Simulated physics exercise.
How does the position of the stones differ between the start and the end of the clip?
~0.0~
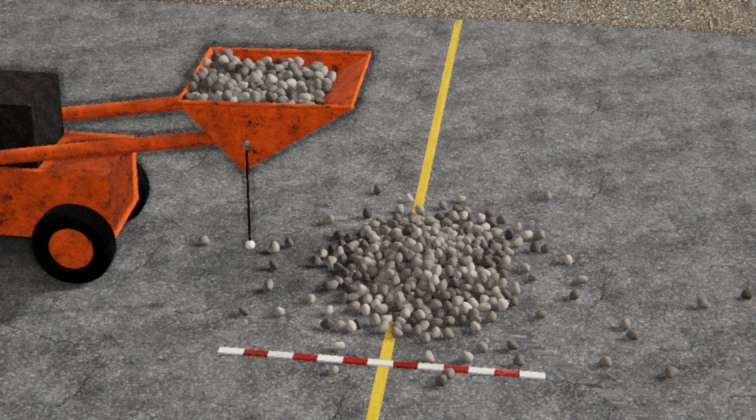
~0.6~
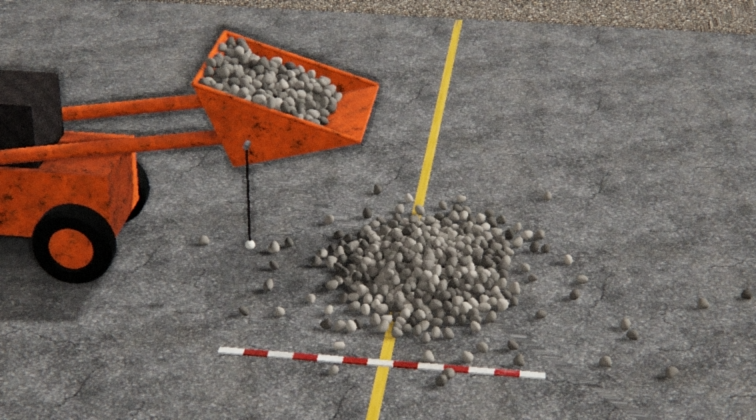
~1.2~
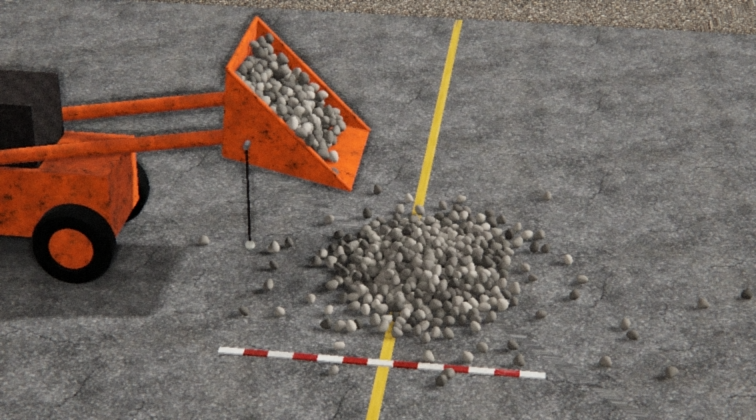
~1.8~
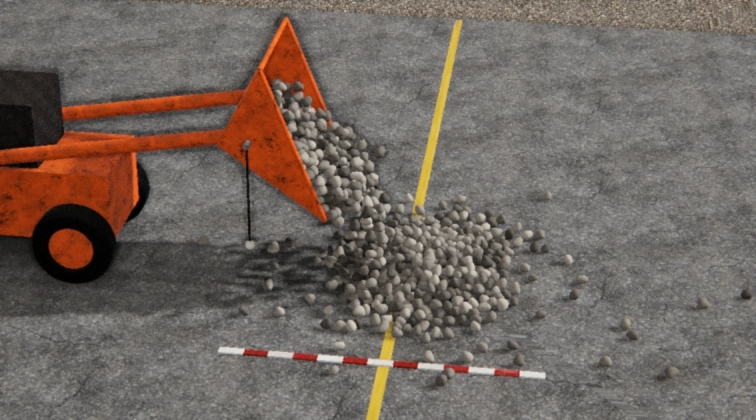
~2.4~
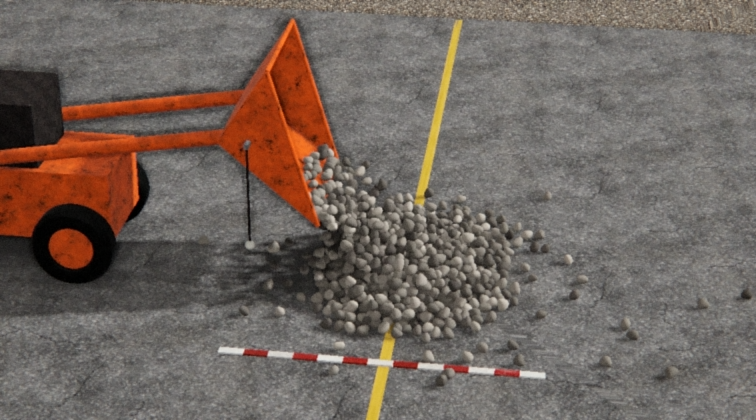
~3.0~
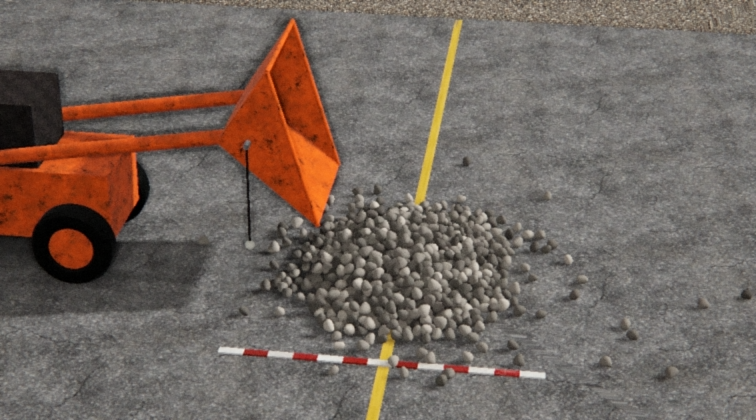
At the start, some of the stones are up in the raised orange bucket while the rest lie in a heap on the ground. By the end the bucket is empty and its stones have come down to join the heap across the yellow line.
